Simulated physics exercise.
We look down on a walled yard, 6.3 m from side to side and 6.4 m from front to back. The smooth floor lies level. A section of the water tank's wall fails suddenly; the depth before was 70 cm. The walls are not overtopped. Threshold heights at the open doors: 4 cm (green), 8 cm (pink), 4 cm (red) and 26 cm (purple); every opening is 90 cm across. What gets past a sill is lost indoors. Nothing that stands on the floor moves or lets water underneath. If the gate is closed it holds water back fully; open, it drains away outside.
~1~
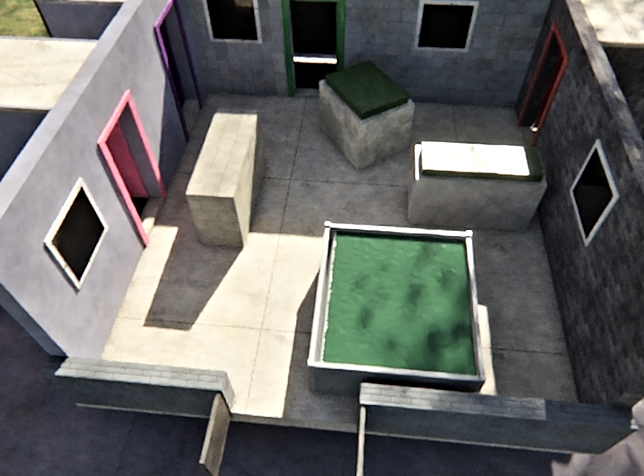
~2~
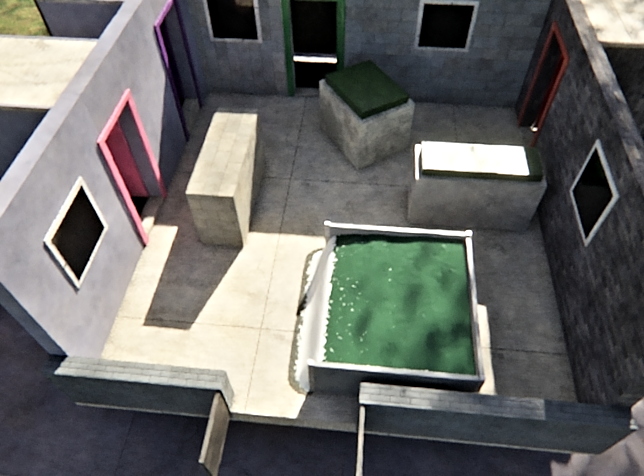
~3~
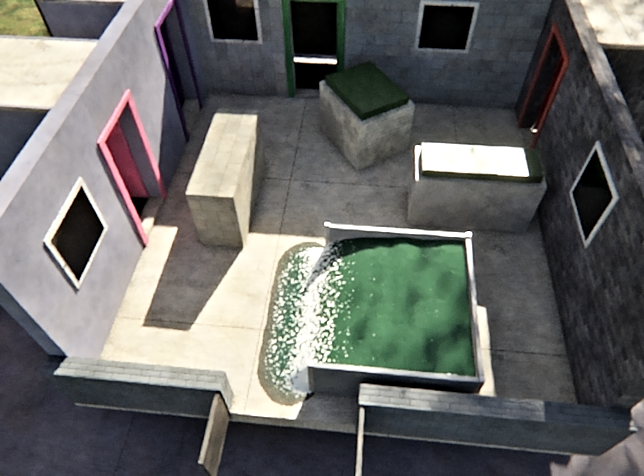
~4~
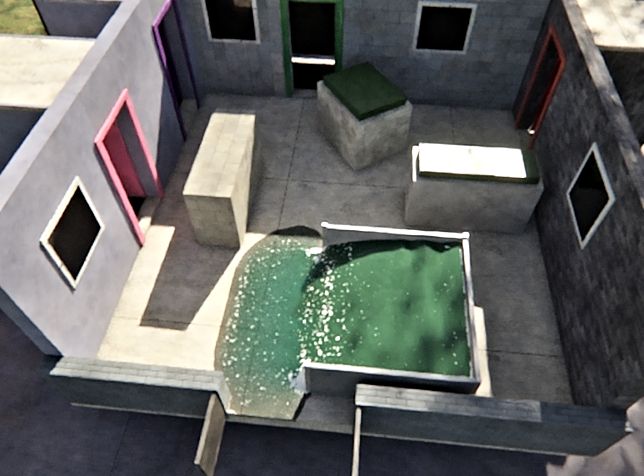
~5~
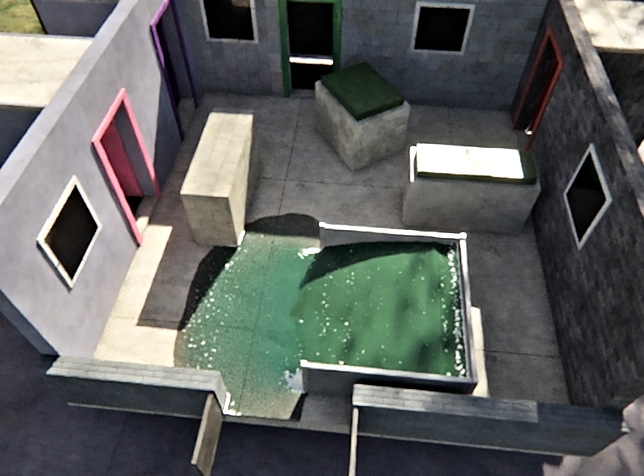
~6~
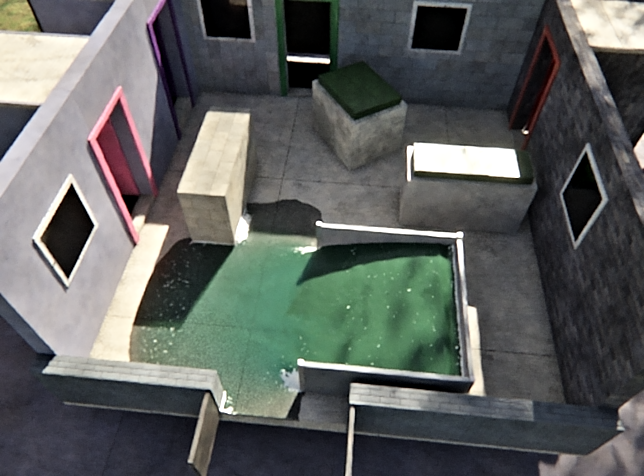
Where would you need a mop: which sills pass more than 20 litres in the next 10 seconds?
Door by door: At the green door it exceeds the limit; at the pink door it exceeds the limit; at the red door it passes the limit; at the purple door it keeps below the limit.
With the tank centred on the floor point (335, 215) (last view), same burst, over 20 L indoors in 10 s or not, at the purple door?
Against that limit: Purple not over.
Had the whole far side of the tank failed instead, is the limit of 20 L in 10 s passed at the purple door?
Then: Purple under.
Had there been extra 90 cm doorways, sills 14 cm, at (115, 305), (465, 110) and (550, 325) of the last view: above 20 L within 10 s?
In turn: Above, not over, under.
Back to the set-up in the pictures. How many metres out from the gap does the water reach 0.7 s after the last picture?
Roughly 3.6 m.
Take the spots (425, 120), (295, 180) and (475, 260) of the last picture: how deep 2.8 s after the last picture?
Roughly 0, 3 and 0 cm, in turn.
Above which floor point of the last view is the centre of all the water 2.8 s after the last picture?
Around (236, 267).
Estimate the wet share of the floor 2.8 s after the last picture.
Near 50 per cent is wet.
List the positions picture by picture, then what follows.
In the first frame, still water, 70 cm deep, in the water tank at (396, 296).
In the second frame, the front is at a hidden place, 1.2 m from the gap at (323, 309); 0.4 m2 of floor is under water; 70 cm left at the back of the water tank.
In the third frame, water pours out at (322, 310) and has run 1.3 m, to (311, 246); typically 12 cm deep outside, 70 cm at the water tank's back.
In the fourth frame, the front is at (280, 235), 1.7 m from the gap at (319, 312); 3.3 m2 of floor is under water; 67 cm left at the back of the water tank.
In the fifth frame, the front is at (246, 229), 2.0 m from the gap at (317, 312); 4.9 m2 of floor is under water; 60 cm left at the back of the water tank.
In the sixth frame, the front is at (164, 264), 2.5 m from the gap at (314, 311); 6.5 m2 of floor is under water; 60 cm left at the back of the water tank.
Then, 0.7 s after the last picture water covers 30 % of the floor and is deepest (50 cm) near (100, 367); green door not reached, pink door 13 cm at the sill, 3 L in, red door not reached, purple door not reached.
Then, 1.5 s after the last picture water covers 40 % of the floor and is deepest (46 cm) near (81, 379); green door not reached, pink door 20 cm at the sill, 36 L in, red door not reached, purple door not reached.
Then, 2.8 s after the last picture water covers 50 % of the floor and is deepest (28 cm) near (216, 286); green door 8 cm at the sill, 23 L in, pink door 17 cm at the sill, 96 L in, red door not reached, purple door 5 cm at the sill, 0 L in.
Then, 5.3 s after the last picture water covers 70 % of the floor and is deepest (22 cm) near (337, 101); green door 10 cm at the sill, 71 L in, pink door 7 cm at the sill, 130 L in, red door not reached, purple door 11 cm at the sill, 0 L in.
Then, 9.3 s after the last picture water covers 85 % of the floor and is deepest (12 cm) near (199, 92); green door 9 cm at the sill, 184 L in, pink door 9 cm at the sill, 131 L in, red door 7 cm at the sill, 43 L in, purple door 9 cm at the sill, 0 L in.
